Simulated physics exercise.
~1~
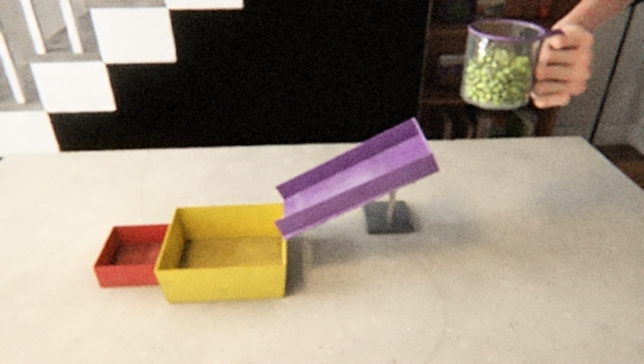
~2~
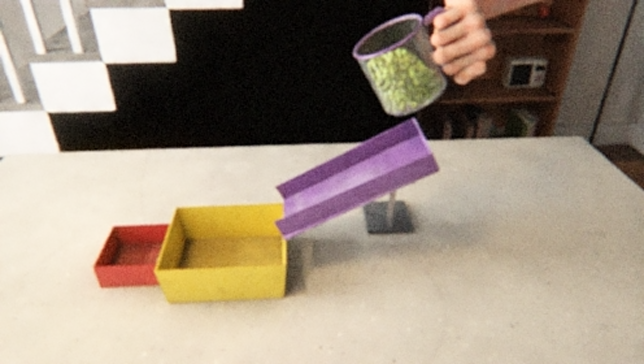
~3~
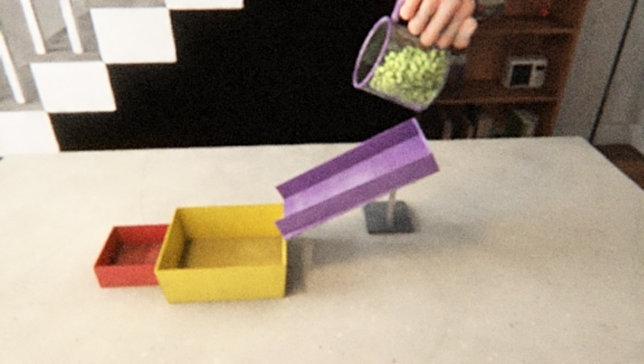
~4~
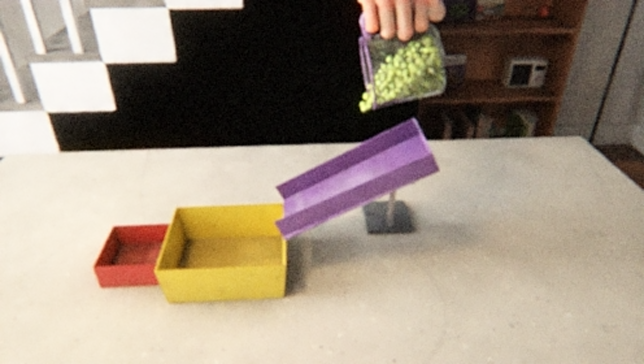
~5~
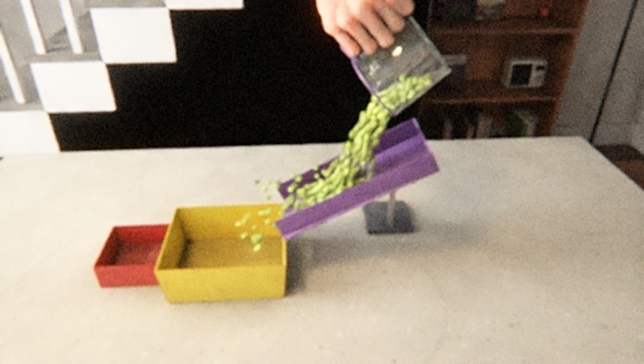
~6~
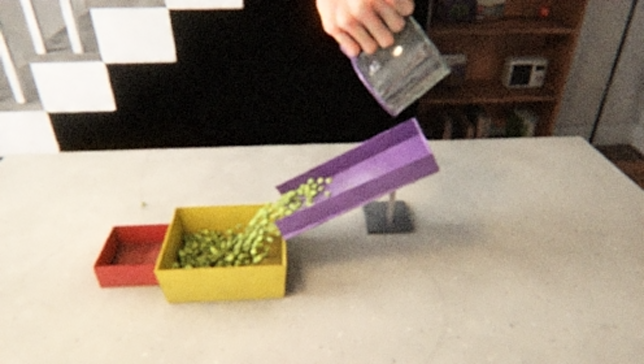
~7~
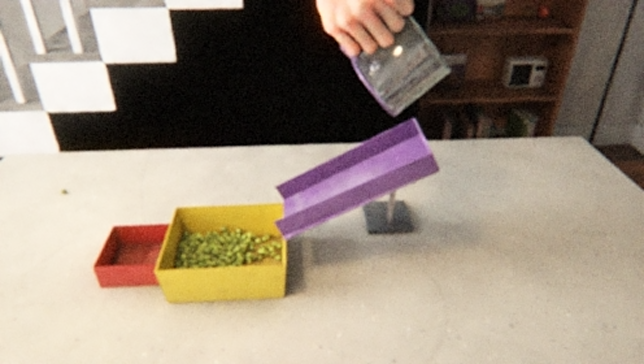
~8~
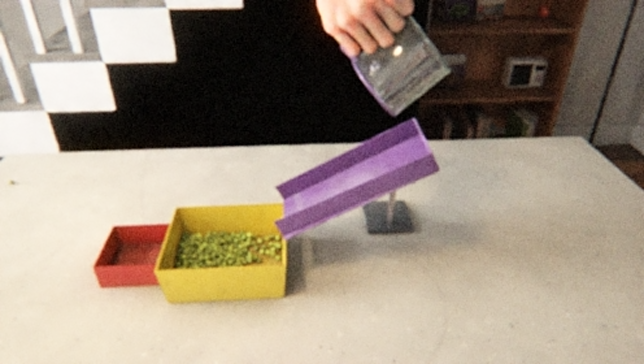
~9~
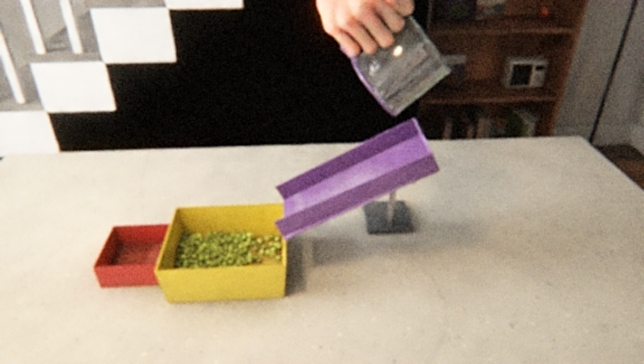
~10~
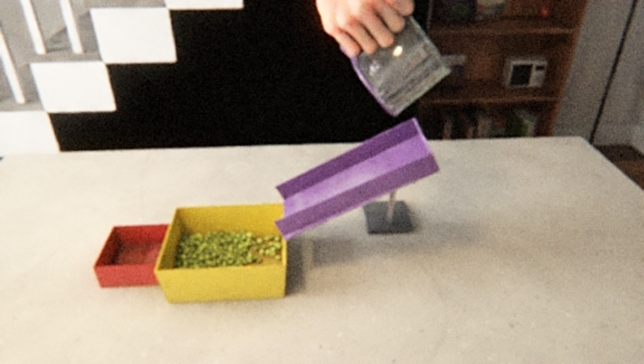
Green dried peas pouring from a hand-tipped cup, sliding left down a purple chute and settling in a yellow tin.
